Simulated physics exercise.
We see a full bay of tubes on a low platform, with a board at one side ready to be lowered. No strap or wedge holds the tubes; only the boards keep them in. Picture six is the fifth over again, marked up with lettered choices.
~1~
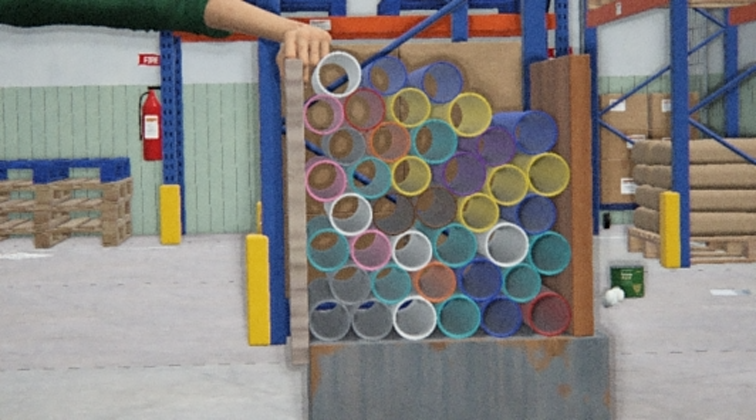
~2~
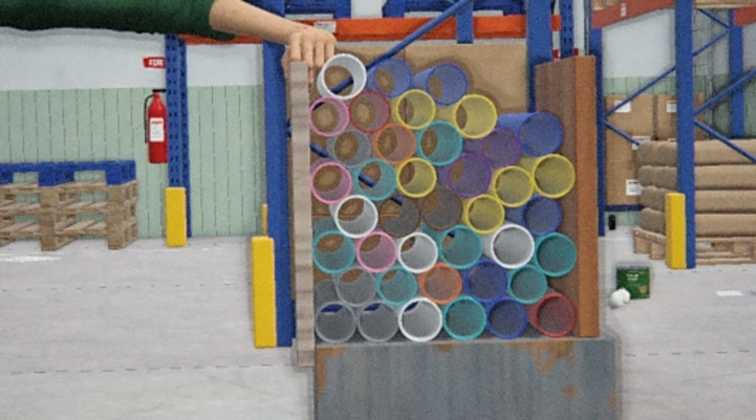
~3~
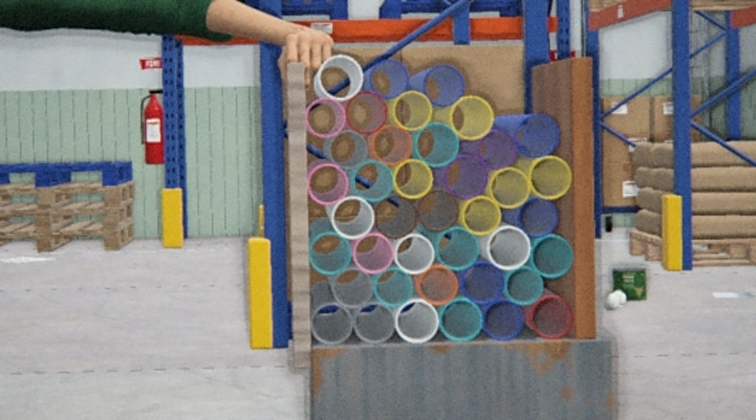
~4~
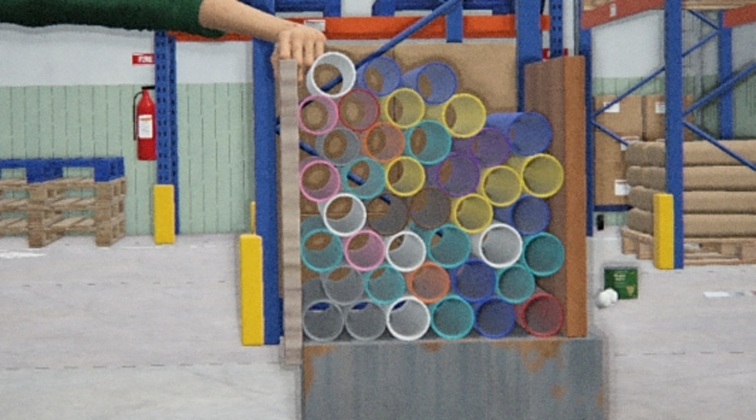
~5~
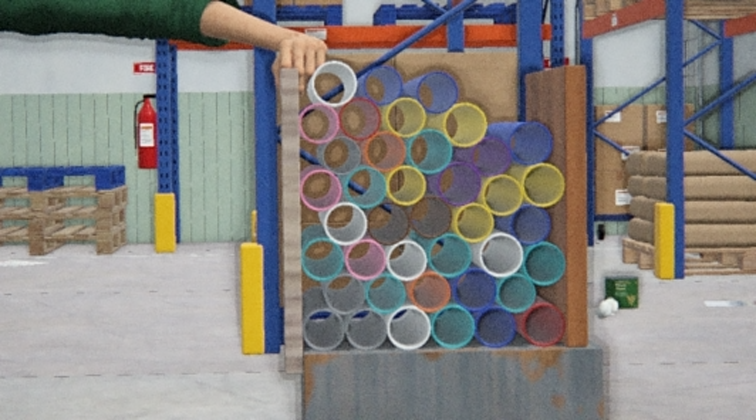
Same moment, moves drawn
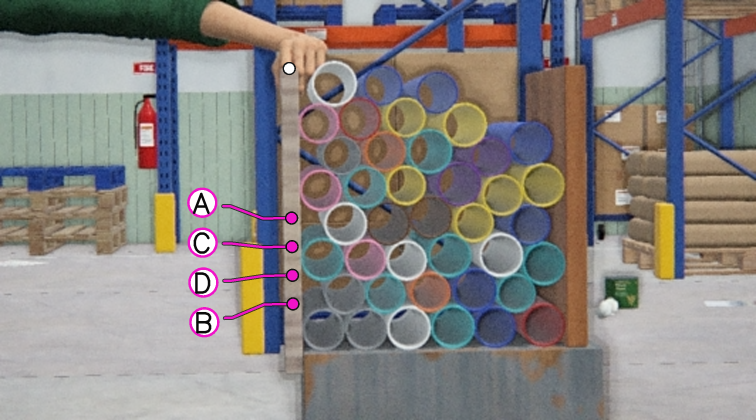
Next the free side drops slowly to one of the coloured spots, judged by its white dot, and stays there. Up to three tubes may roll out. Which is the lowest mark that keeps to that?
The answer is mark A.
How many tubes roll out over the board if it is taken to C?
At C the number is six.
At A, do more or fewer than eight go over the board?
Fewer than eight.
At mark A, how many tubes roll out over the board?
At A the number is two.
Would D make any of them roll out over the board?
Yes.
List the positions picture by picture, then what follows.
In the first picture, a white tube (351, 215); a brown tube (437, 208); a yellow tube (411, 176).
In the second picture, a yellow tube (416, 178).
In the third picture, a white tube (340, 78); side board (298, 208).
In the fourth picture, a grey tube (323, 321); a red tube (543, 316).
In the fifth picture, a turquoise tube (322, 260); a white tube (346, 224); a brown tube (432, 218).
On the marked copy, A at (292, 218); B at (293, 304); C at (292, 247); D at (292, 275); the white dot at (289, 69).
Following A. Soon after the start, top of the board (300, 136).
Later, top of the board (301, 211).
In the end, top of the board (301, 218), two out over the board.
As for the rest, B more than three out over the board; C more than three out over the board; D more than three out over the board.
